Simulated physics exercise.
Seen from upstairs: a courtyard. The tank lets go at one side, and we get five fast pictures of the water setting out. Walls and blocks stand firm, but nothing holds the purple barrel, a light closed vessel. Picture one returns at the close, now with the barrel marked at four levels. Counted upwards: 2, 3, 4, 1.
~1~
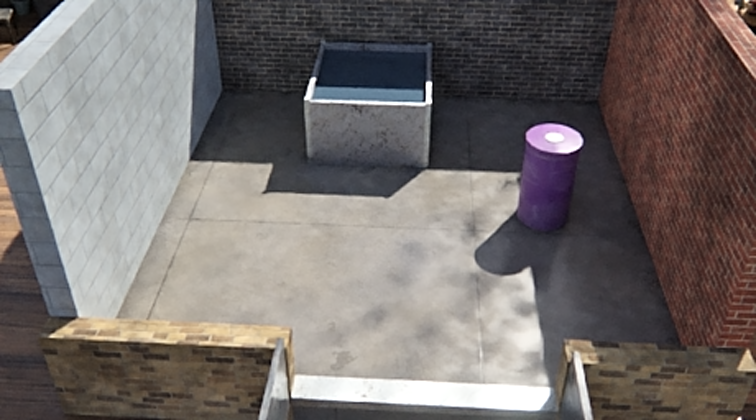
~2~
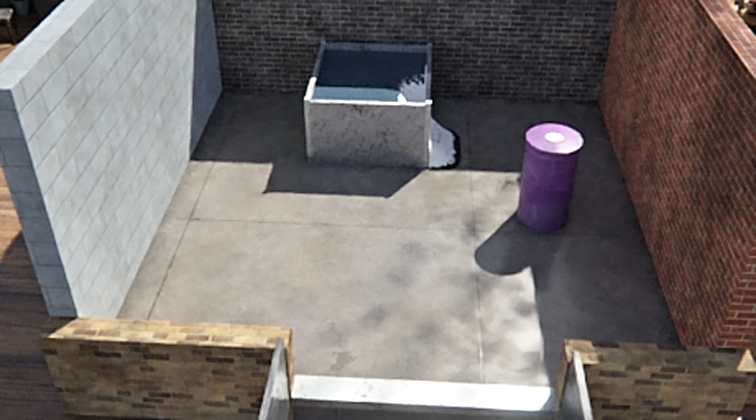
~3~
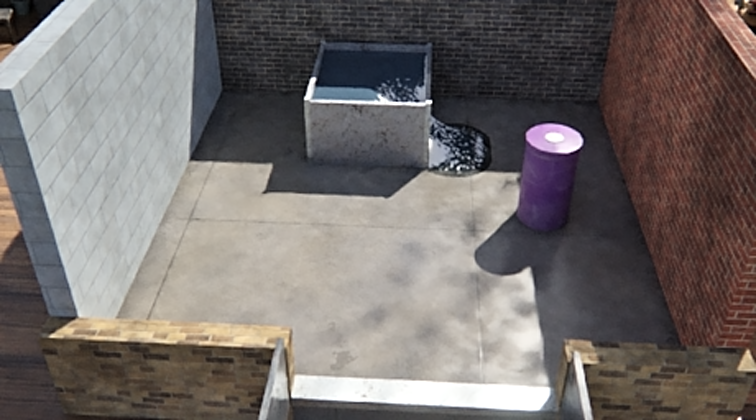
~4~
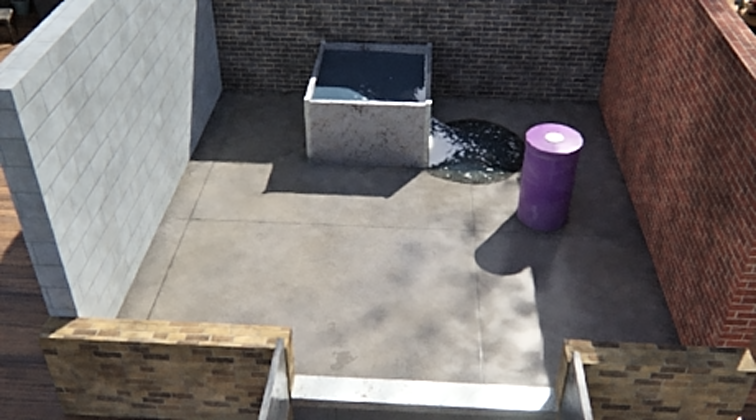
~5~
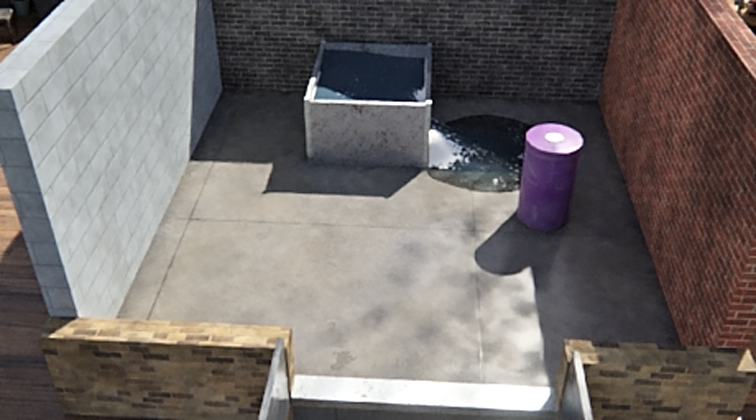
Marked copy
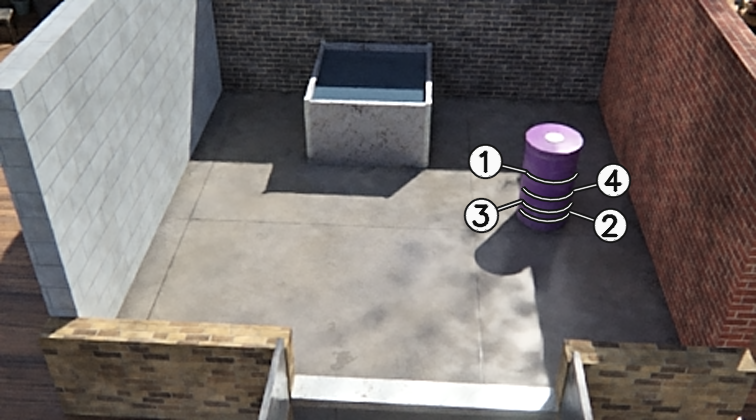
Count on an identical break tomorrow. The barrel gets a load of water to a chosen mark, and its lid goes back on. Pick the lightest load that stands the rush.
Go for 3.
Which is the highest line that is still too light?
That is line 2.
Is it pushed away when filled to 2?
Yes, it does.
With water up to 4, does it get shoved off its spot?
No, not at all.
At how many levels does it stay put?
Three of them.
In white, 1 at (553, 182); 2 at (547, 221); 3 at (548, 212); 4 at (550, 199); from the bottom up 2, 3, 4, 1.
If 1 is chosen, it does not move.
If 2 is chosen, it is pushed about its own width away.
If 3 is chosen, it shifts by a finger or two and stays.
If 4 is chosen, it does not move.
